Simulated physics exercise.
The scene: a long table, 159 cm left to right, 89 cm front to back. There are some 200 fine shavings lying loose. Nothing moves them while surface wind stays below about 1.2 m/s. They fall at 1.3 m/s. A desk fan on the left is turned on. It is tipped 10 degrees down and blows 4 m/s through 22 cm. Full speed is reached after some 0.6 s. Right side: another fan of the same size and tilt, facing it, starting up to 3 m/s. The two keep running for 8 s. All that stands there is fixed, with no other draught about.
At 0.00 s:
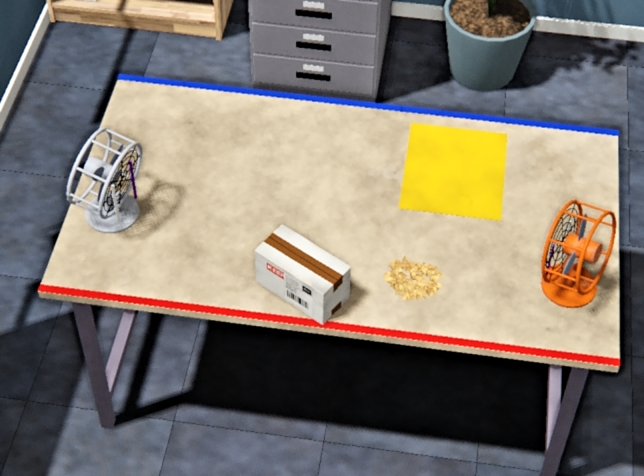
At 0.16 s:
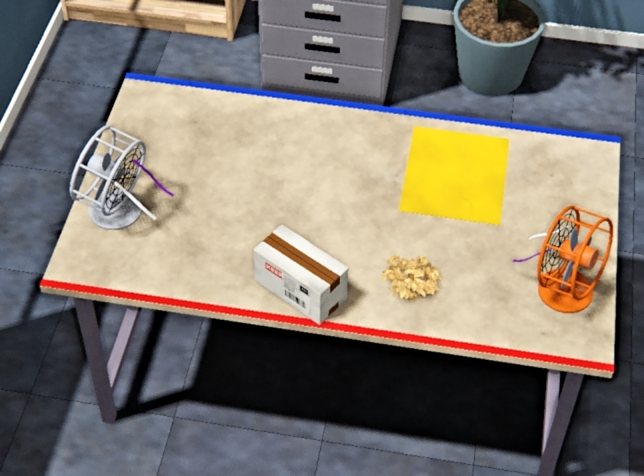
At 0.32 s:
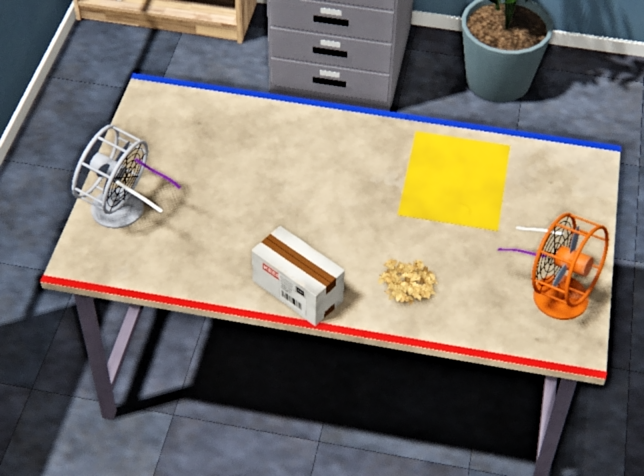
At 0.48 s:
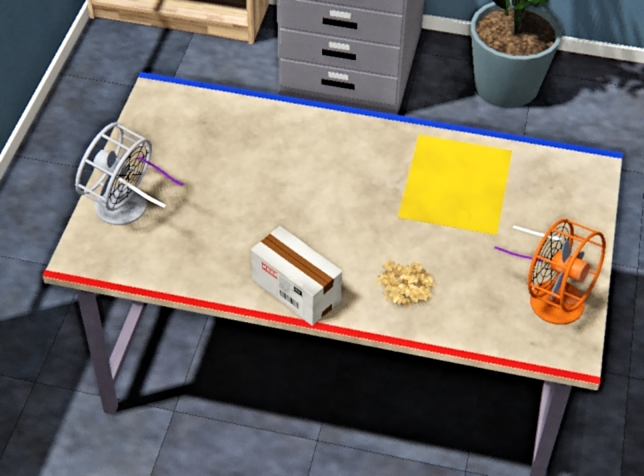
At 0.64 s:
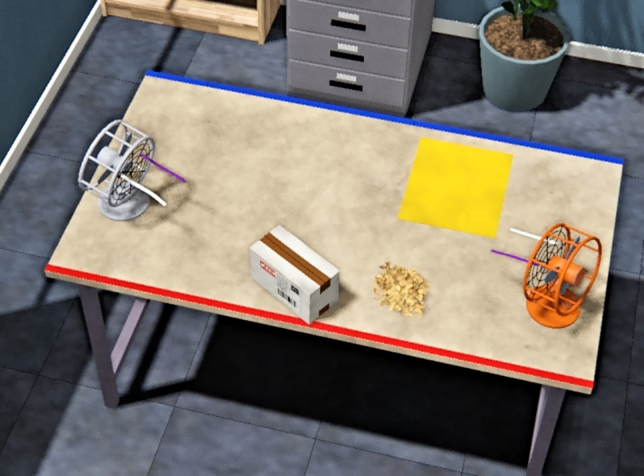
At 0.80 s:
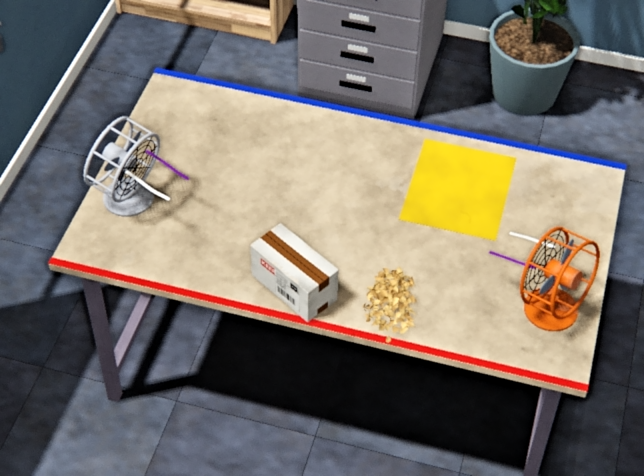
Pale shavings on a long table stirring and spreading slightly toward the red edge as two fans blow streamers from opposite ends.
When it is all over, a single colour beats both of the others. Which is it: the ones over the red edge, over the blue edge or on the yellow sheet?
Red.
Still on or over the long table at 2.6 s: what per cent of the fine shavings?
Near 0 %.
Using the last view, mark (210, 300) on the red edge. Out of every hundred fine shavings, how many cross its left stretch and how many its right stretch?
0 % left, 100 % right.
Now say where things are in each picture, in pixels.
In the first picture, the middle of the fine shavings is near (414, 278), none has stirred yet, the mouth of the desk fan is at (105, 173) and that of the second one at (579, 247).
In the second picture, the middle of the fine shavings is near (410, 282), none has stirred yet, the blue edge is centred on (369, 105), the red edge is centred on (320, 328) and the yellow sheet is centred on (456, 174).
In the third picture, the middle of the fine shavings is near (406, 286), none has stirred yet and the top of a box is at (298, 260).
In the fourth picture, the middle of the fine shavings is near (404, 288) and none has stirred yet.
In the fifth picture, the middle of the fine shavings is near (401, 290), the farthest in sight from the desk fan is at (419, 316) and about 15 % have left their places.
In the sixth picture, the middle of the fine shavings is near (391, 297), the farthest in sight from the desk fan is at (409, 325) and about 75 % have left their places.
After 1.6 s the count stands so, 0 % are over the blue edge, 100 % over the red edge and 0 % on the yellow sheet.
After 2.6 s the count stands so, 0 % are over the blue edge, 100 % over the red edge and 0 % on the yellow sheet.
After 4.4 s the count stands so, 0 % are over the blue edge, 100 % over the red edge and 0 % on the yellow sheet.
After 8.0 s, at the end, 0 % are over the blue edge, 100 % over the red edge and 0 % on the yellow sheet.
